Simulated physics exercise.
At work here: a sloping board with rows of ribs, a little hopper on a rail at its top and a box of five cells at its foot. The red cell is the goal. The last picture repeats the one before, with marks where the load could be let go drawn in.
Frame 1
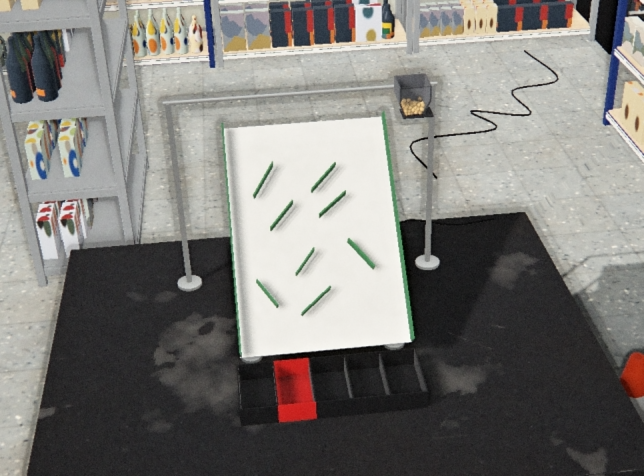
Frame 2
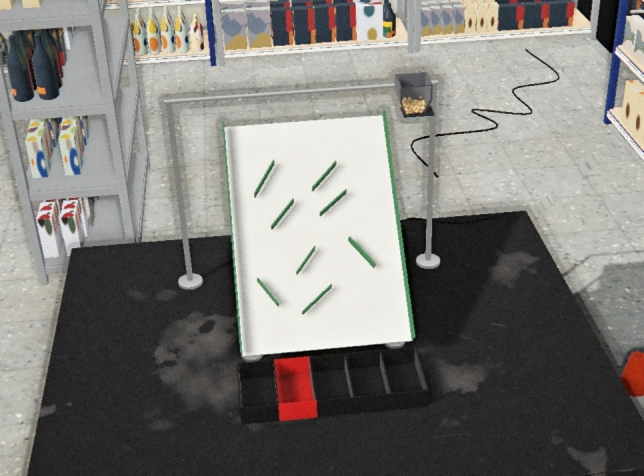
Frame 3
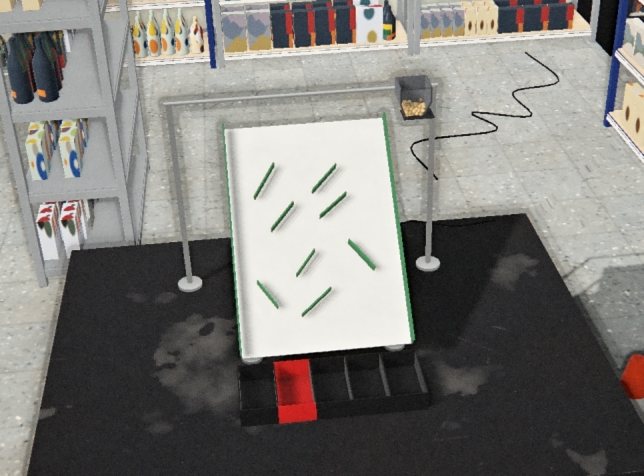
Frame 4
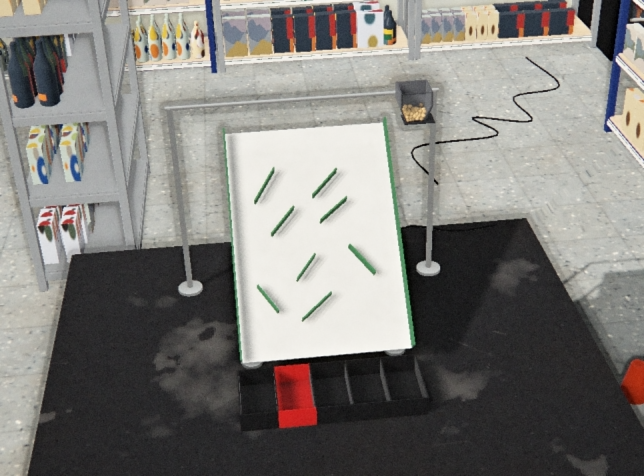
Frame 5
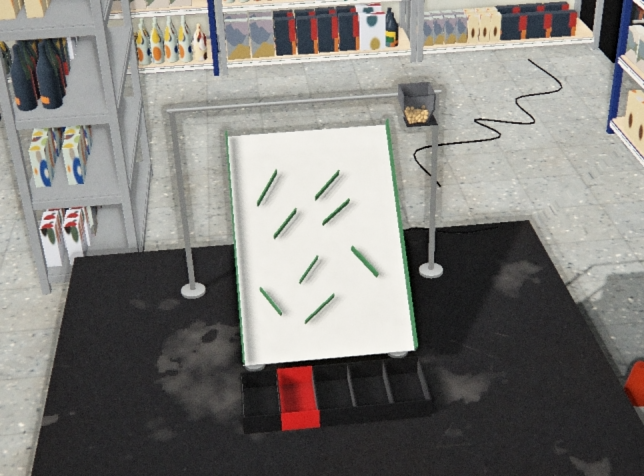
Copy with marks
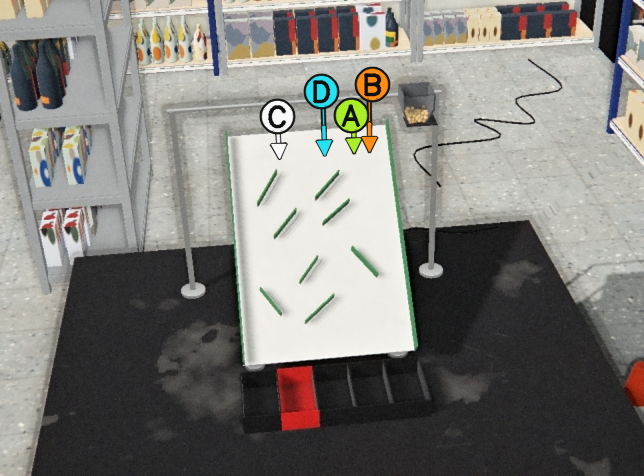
On a black mat, a ribbed white board, small hopper and cell box stay still.
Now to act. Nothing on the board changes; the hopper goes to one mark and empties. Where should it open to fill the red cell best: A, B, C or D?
The best mark is D.
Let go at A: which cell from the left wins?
The fifth.
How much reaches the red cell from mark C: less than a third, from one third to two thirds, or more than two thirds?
It is less than a third.
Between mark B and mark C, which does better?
Here it is mark C.
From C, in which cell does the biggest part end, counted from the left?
It is the first one.
On the marked copy, mark A meets the board at (354, 147); mark B meets the board at (369, 146); mark C meets the board at (279, 153); mark D meets the board at (324, 150).
If A is chosen, about a tenth in the red cell, the larger part in other cells, just a few outside the box.
If B is chosen, just a few in the red cell, almost all in other cells.
If C is chosen, roughly a quarter in the red cell, the larger part in other cells.
If D is chosen, roughly two thirds in the red cell, roughly a third in other cells.
